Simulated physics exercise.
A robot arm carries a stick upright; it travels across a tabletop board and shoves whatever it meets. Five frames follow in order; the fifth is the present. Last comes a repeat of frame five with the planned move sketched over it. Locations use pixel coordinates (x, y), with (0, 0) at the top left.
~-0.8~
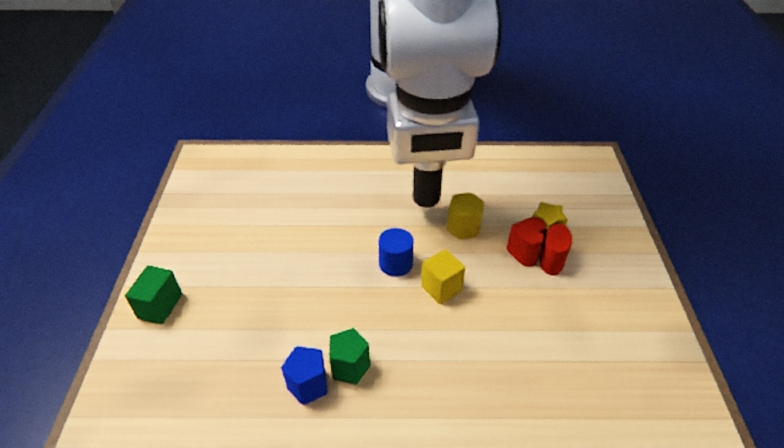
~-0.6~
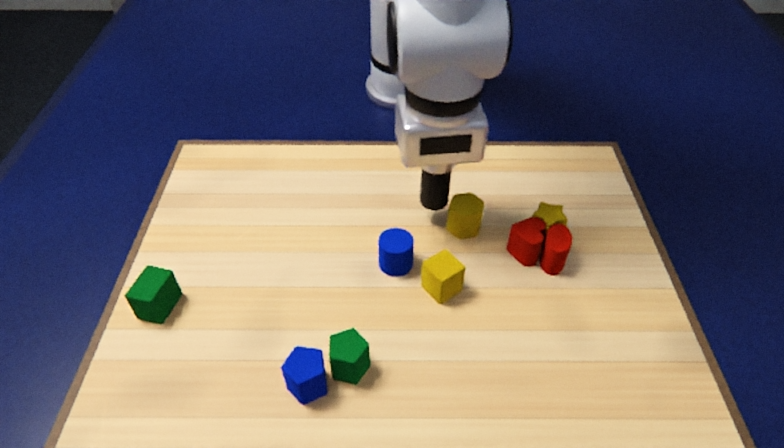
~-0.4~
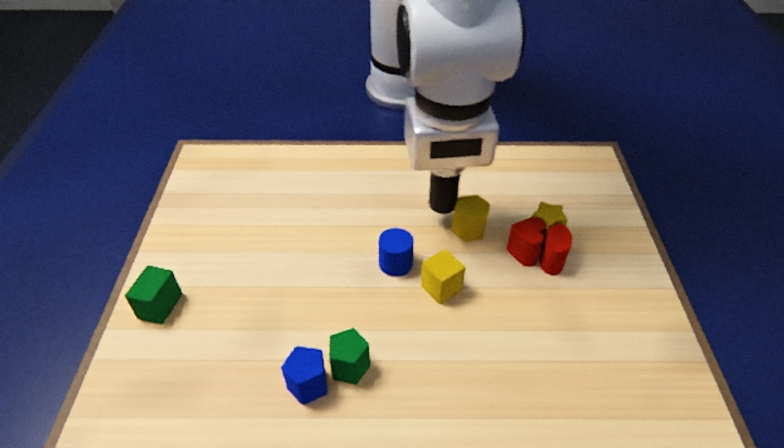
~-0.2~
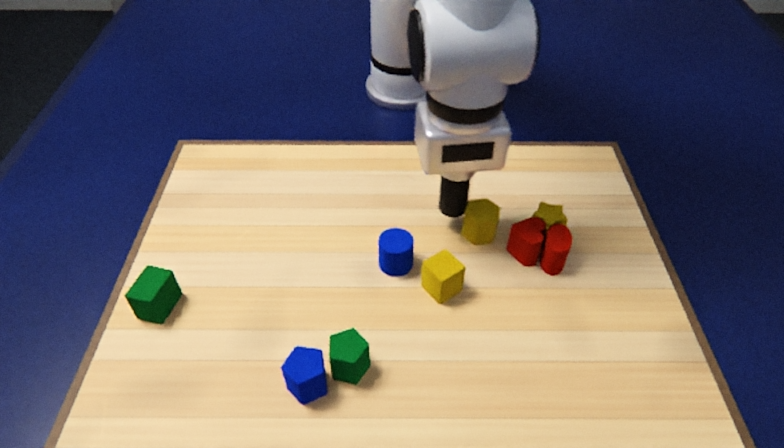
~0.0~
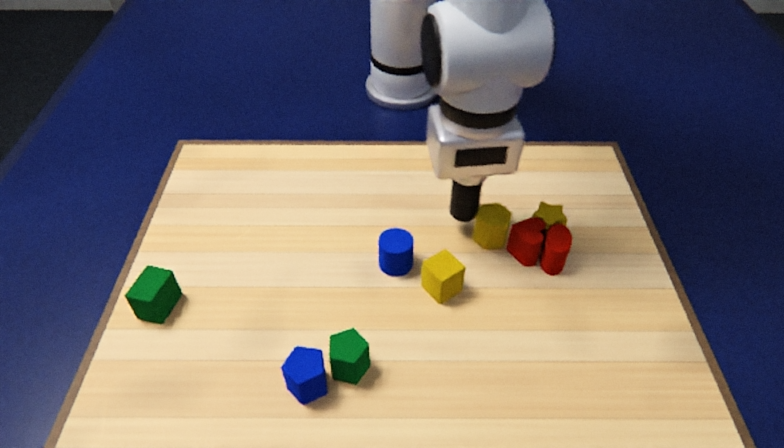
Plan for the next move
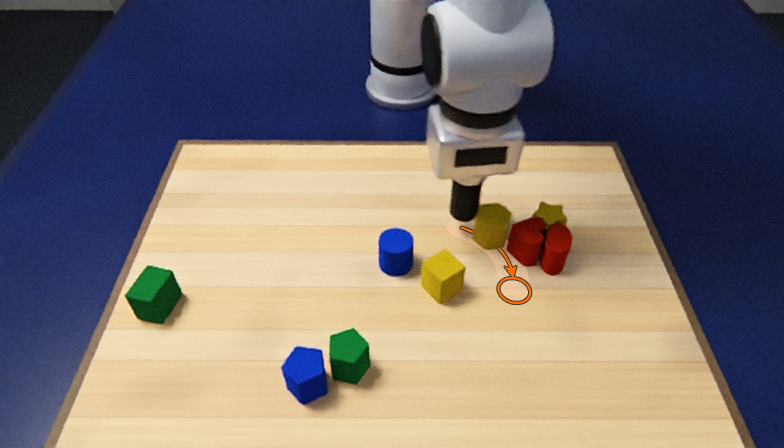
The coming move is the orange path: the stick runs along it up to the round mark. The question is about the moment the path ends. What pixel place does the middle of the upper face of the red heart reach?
That would be at about pixel (587, 259).
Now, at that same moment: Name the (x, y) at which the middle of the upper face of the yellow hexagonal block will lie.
Somewhere near (554, 261).
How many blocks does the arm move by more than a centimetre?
3 or more blocks.
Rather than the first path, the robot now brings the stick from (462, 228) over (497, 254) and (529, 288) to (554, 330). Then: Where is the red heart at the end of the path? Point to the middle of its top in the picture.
That would be at about pixel (607, 263).
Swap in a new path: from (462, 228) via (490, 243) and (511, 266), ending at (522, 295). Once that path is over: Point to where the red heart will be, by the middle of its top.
It should be at about (593, 261).
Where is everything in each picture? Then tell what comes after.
The first picture shows tip of the stick (426, 199), middles of tops, yellow hexagonal block (467, 203), red heart (531, 229), yellow star-shaped block (551, 212), red elliptical block (559, 237).
The second picture shows stick (434, 202), nothing pushed.
The third picture shows stick (443, 205), yellow hexagonal block (473, 205).
The fourth picture shows stick (452, 209), yellow hexagonal block (483, 209).
The fifth picture shows stick (463, 213), yellow hexagonal block (494, 214), red heart (531, 229), yellow star-shaped block (551, 212), red elliptical block (559, 237).
The line goes from (462, 228) via (490, 241) and (509, 263), ending at (514, 290).
What follows on the original path. One third of the way, stick (493, 227); yellow hexagonal block (523, 231), turned 20° clockwise; red heart (553, 244), turned 20° anticlockwise; red elliptical block (578, 242), turned 30° anticlockwise.
Two thirds of the way, stick (513, 249); yellow hexagonal block (548, 251); red heart (581, 256), turned 45° anticlockwise; red elliptical block (601, 247), turned 45° anticlockwise.
At the end, stick (518, 276); yellow hexagonal block (554, 261), turned 15° anticlockwise; red heart (587, 259), turned 60° anticlockwise; yellow star-shaped block unmoved; red elliptical block (603, 246), turned 55° anticlockwise.
